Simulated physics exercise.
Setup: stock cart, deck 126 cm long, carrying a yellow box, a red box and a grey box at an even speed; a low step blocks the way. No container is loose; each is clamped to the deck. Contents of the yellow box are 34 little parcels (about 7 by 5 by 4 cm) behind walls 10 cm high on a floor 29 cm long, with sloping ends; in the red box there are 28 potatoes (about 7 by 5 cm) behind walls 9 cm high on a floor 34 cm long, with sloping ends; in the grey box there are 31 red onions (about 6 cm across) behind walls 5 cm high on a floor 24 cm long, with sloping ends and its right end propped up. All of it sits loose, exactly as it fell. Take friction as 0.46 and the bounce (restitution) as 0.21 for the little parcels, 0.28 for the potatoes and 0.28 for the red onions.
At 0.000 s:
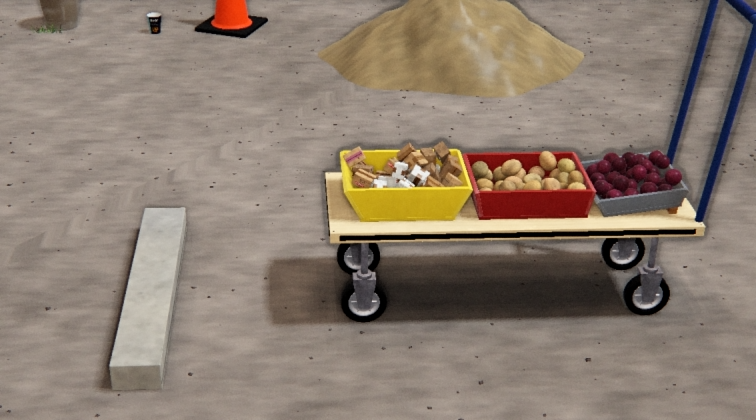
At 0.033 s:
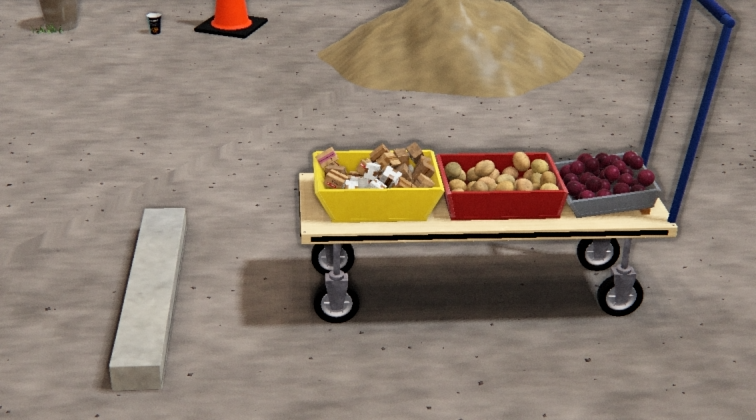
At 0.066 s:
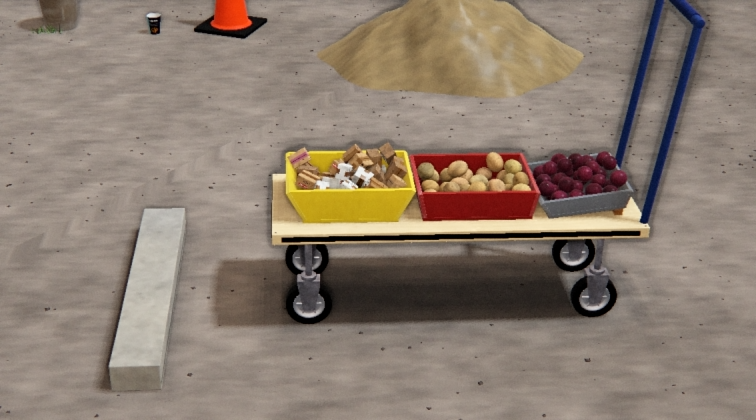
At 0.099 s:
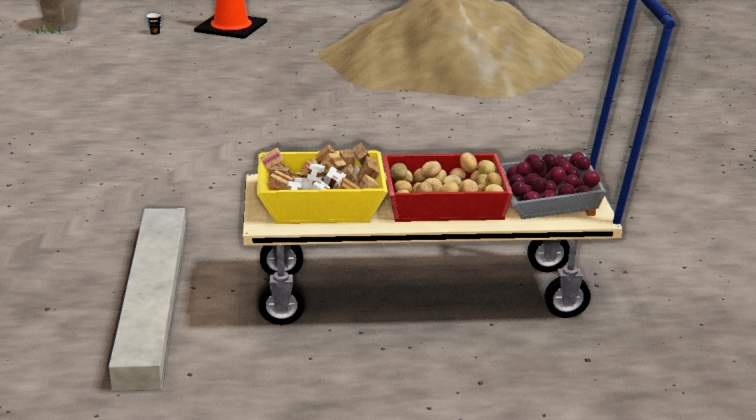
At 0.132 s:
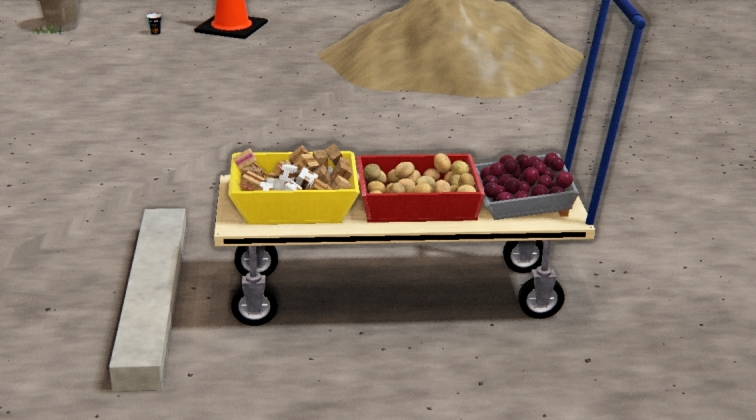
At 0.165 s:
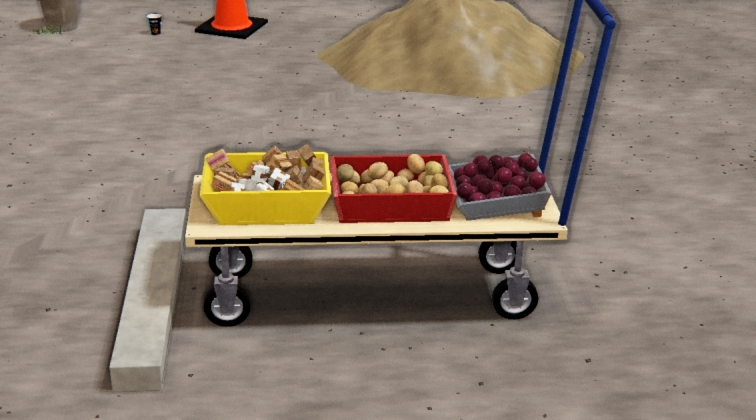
A cart carrying yellow, red and grey boxes of loose items rolls left across rough ground.
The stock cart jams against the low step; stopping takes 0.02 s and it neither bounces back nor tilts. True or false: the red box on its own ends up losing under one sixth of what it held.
True.
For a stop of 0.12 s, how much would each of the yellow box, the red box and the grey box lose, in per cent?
You'd end up with yellow box at 10 %, red box at 0 % and grey box at 30 %.
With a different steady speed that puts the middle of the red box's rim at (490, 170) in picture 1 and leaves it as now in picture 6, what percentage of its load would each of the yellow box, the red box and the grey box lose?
Under that change it'd be yellow box at 10, red box at 0 and grey box at 20 percent.
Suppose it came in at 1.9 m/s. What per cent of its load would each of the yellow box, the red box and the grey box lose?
In that case the yellow box sheds 10 per cent of its load, the red box 0 per cent, and the grey box 20 per cent.
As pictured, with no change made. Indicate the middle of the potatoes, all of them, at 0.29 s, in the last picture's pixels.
I'd put the middle close to (341, 191).
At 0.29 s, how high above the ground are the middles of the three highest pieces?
Around 60 centimetres.
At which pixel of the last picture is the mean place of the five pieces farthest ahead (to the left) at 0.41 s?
Their mean place is roughly (146, 138) in the last picture.
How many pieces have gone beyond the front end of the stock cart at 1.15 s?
Approx. 8 pieces ahead of the front edge.
After 0.19 s, impact.
After 0.29 s, yellow box 33 in, 1 out, red box 28 in, 0 out and grey box 29 in, 2 out.
After 0.41 s, yellow box 28 in, 6 out, red box 26 in, 2 out and grey box 25 in, 6 out.
After 0.64 s, yellow box 26 in, 8 out, red box 26 in, 2 out and grey box 22 in, 9 out.
When it is over (at 1.15 s), yellow box 26 in, 8 out, red box 26 in, 2 out and grey box 22 in, 9 out. Asked share, 2 of 28, 7 per cent.
